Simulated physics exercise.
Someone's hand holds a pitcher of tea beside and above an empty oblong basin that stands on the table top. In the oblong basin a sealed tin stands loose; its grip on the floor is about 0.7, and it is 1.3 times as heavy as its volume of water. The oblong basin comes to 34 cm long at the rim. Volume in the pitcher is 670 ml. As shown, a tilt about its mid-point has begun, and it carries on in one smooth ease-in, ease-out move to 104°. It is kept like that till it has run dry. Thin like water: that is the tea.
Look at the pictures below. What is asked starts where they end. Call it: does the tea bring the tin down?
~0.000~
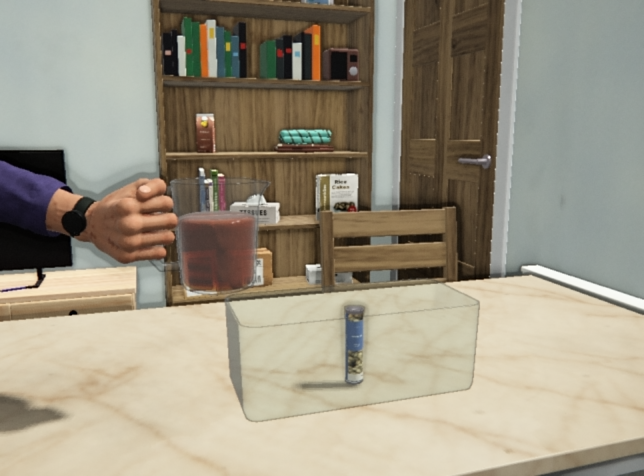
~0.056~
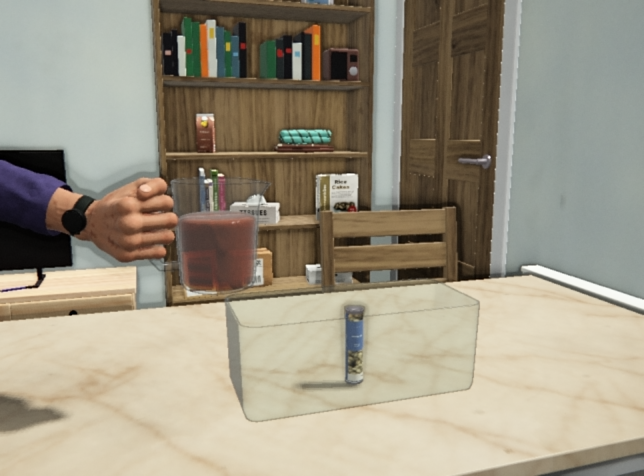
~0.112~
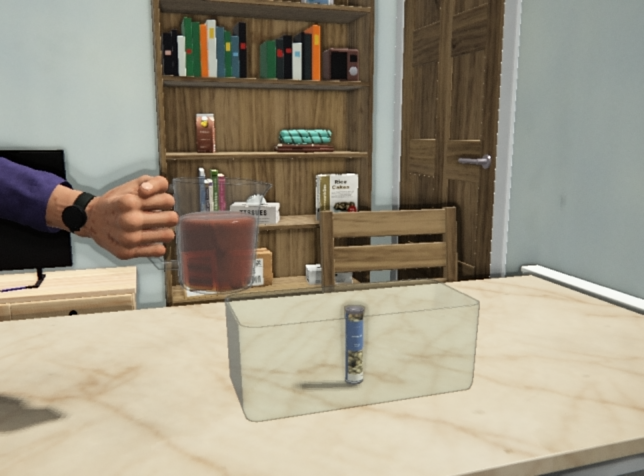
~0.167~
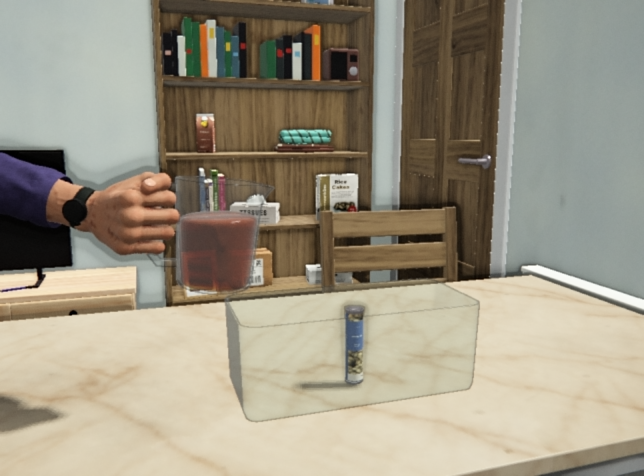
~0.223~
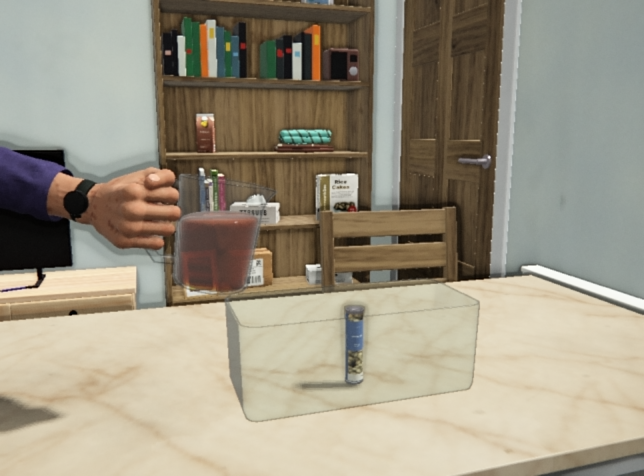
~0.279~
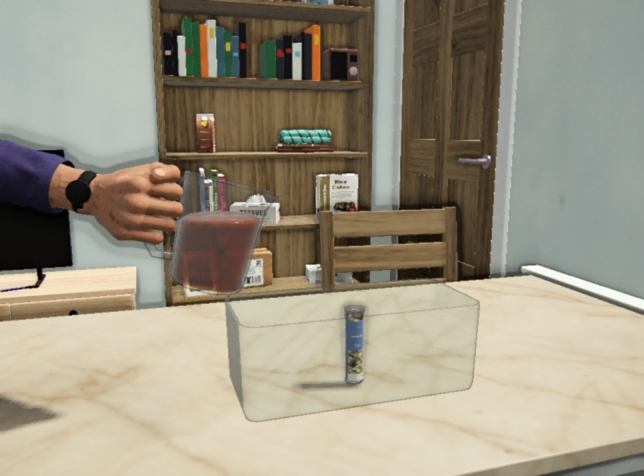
Call: Not brought down.
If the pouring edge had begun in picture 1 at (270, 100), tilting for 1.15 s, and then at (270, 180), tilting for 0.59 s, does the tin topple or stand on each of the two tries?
Trial 1 - tin tips; trial 2 - tin stays standing.
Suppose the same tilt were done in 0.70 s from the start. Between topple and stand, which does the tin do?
Then it holds its balance.
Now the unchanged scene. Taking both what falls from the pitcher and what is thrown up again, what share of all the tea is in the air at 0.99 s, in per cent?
Near 14 percent.
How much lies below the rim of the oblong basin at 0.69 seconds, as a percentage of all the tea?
I'd put it near 1 percent.
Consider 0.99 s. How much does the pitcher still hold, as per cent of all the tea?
Near 36 percent, more or less.
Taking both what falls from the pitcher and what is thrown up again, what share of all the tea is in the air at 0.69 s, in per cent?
Estimate: Some 7 % of the total.
Then, 0.69 s in, the tilt is 68° and 92 per cent is still to pour; the tin stands where it began.
Then, 0.99 s in, the tilt is 99° and 36 per cent is still to pour; the tin stands where it began.
Then, 1.31 s in, the tilt is 104° and 3 per cent is still to pour; the tin stands where it began.
Then, 1.65 s in, the tilt is 104° and 0 per cent is still to pour; the tin stands where it began.
Finally, the tin stands where it began.
